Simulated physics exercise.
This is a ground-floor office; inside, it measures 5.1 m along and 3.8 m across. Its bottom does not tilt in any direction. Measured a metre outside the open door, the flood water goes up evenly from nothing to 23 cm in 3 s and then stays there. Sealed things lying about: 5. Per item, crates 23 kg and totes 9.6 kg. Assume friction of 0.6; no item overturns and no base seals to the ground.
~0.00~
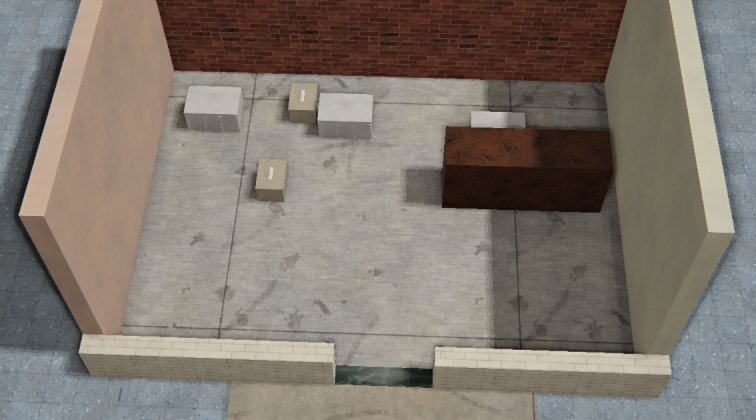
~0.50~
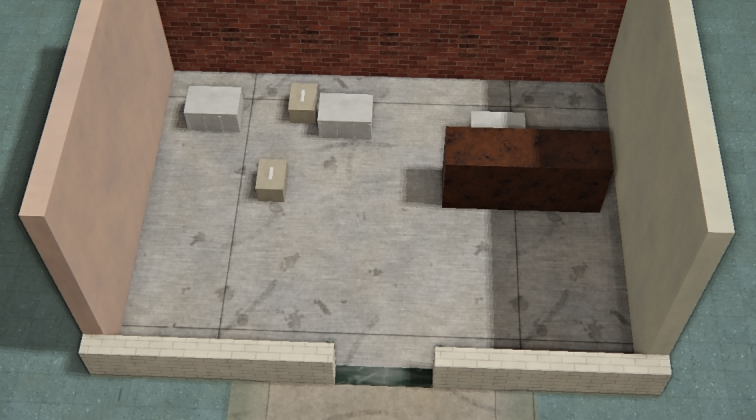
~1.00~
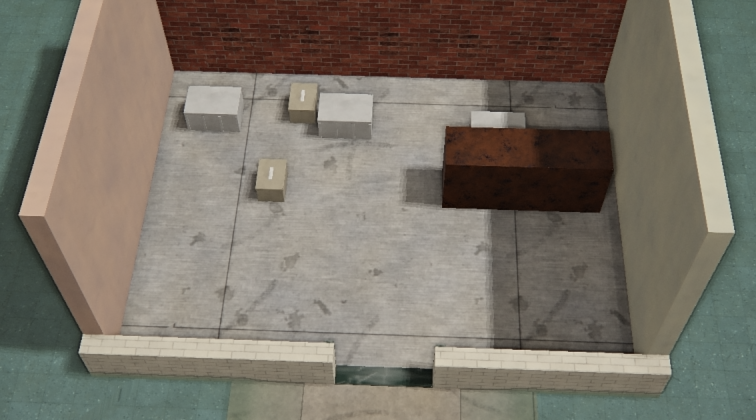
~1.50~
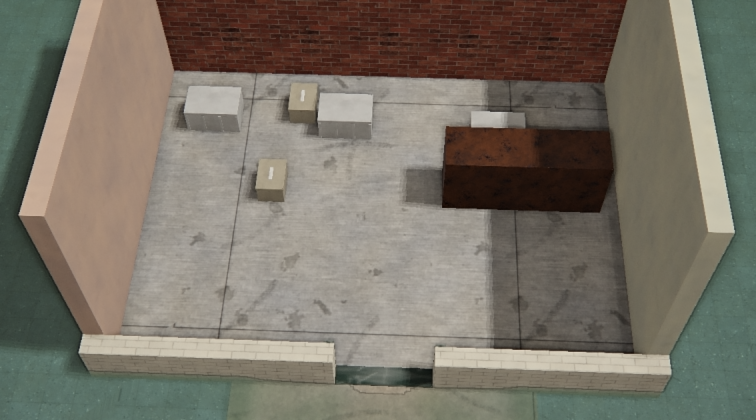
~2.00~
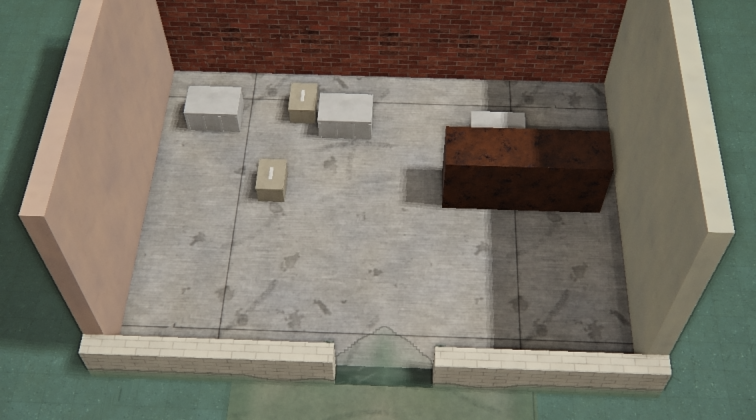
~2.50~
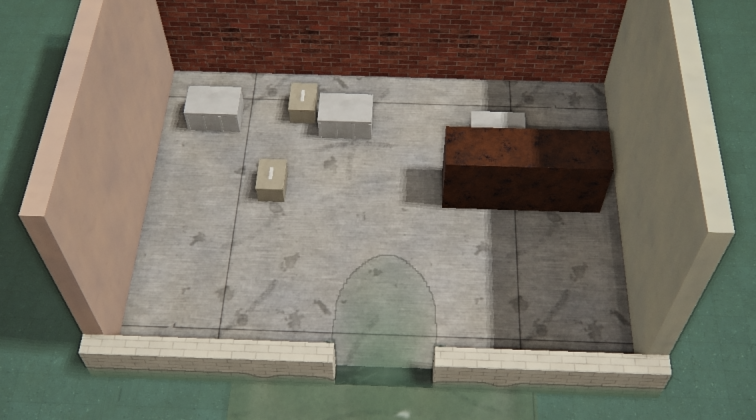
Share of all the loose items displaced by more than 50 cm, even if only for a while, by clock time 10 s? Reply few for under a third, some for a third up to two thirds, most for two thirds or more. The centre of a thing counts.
Few.
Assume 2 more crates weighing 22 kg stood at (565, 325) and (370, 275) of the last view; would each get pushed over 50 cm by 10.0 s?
The first: Falls below it. The second: Exceeds it.
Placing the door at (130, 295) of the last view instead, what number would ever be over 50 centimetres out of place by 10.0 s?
Result: 0 of them.
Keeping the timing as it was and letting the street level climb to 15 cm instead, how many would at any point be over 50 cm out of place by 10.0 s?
The count would be 0.
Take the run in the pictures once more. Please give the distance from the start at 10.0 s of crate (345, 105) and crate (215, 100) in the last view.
They've ended up 5 cm and 10 cm away, in that order.
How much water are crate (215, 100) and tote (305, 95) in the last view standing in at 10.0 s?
Roughly 9 and 10 cm.
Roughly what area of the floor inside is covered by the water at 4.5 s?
Some 10.0 m2.
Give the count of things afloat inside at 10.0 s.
The count is 1.
After 3.5 s 0 of 5 are over 50 cm from their spots; 0 afloat.
After 4.5 s 0 of 5 are over 50 cm from their spots; 0 afloat.
After 7.0 s 0 of 5 are over 50 cm from their spots; 0 afloat.
After 10.0 s 0 of 5 are over 50 cm from their spots, and 0 have been at some point; 1 afloat.
